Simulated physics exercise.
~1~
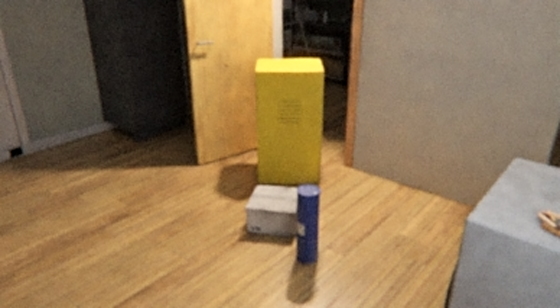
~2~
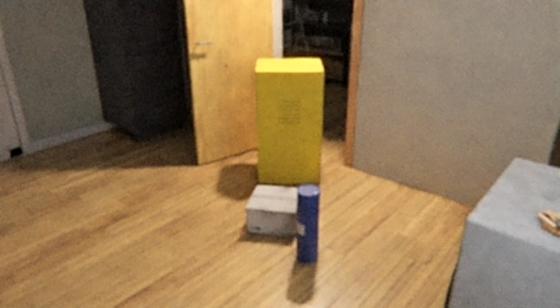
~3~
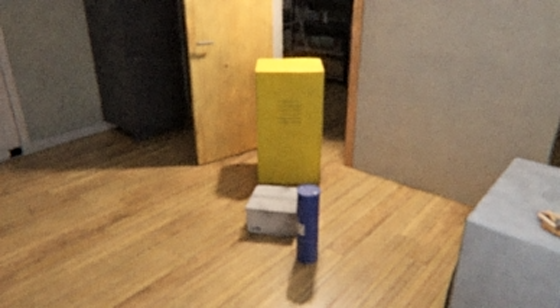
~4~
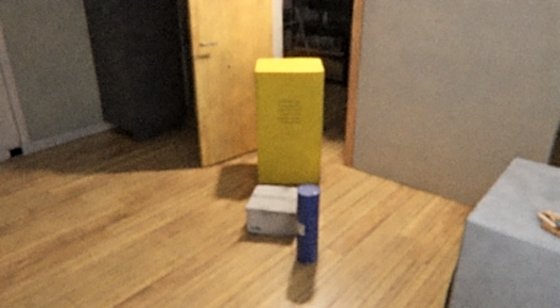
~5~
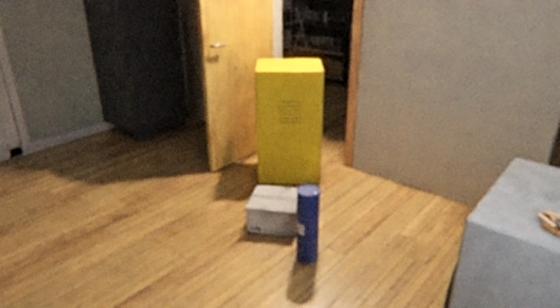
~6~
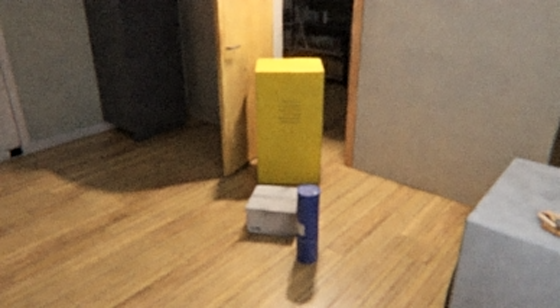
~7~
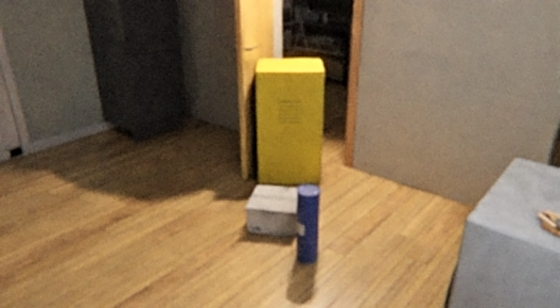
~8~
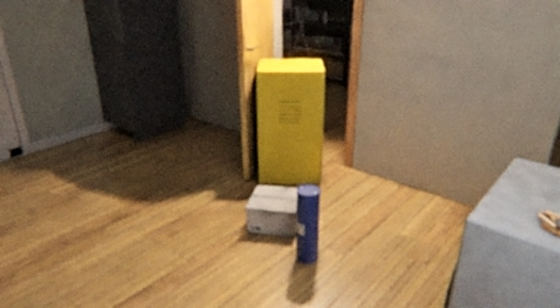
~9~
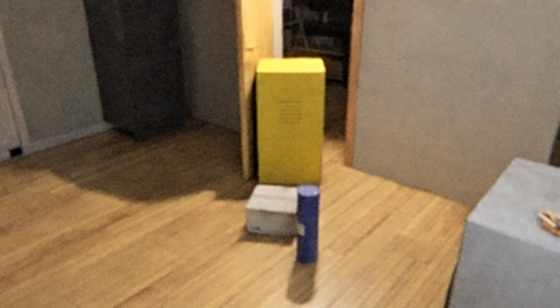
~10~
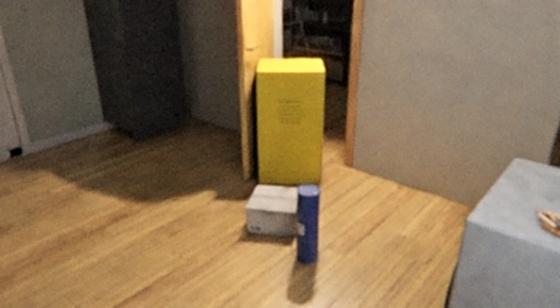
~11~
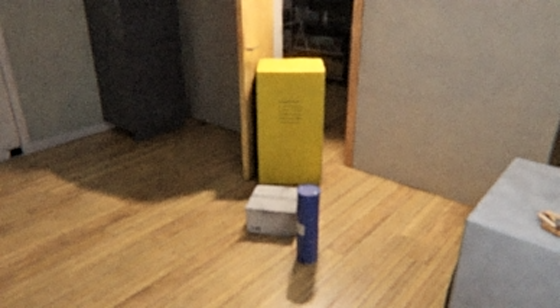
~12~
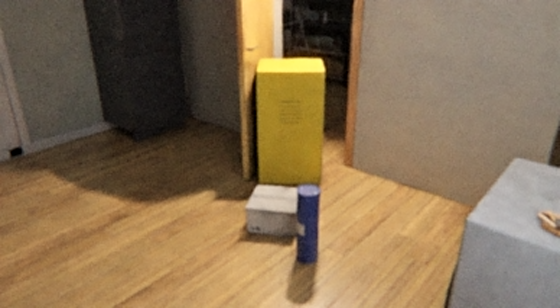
A pale wooden door stands open at the back of a room with a wood floor, to the left of a tall yellow box-like object. A small white box and an upright blue canister sit in front of the yellow one. At first the door barely moves, then it swings steadily to the right, its free edge drawing closer to the yellow object and its face narrowing from view. It stops beside the yellow object, looking like a slim strip. The door then stays still, partly open, with all three objects standing where they began.
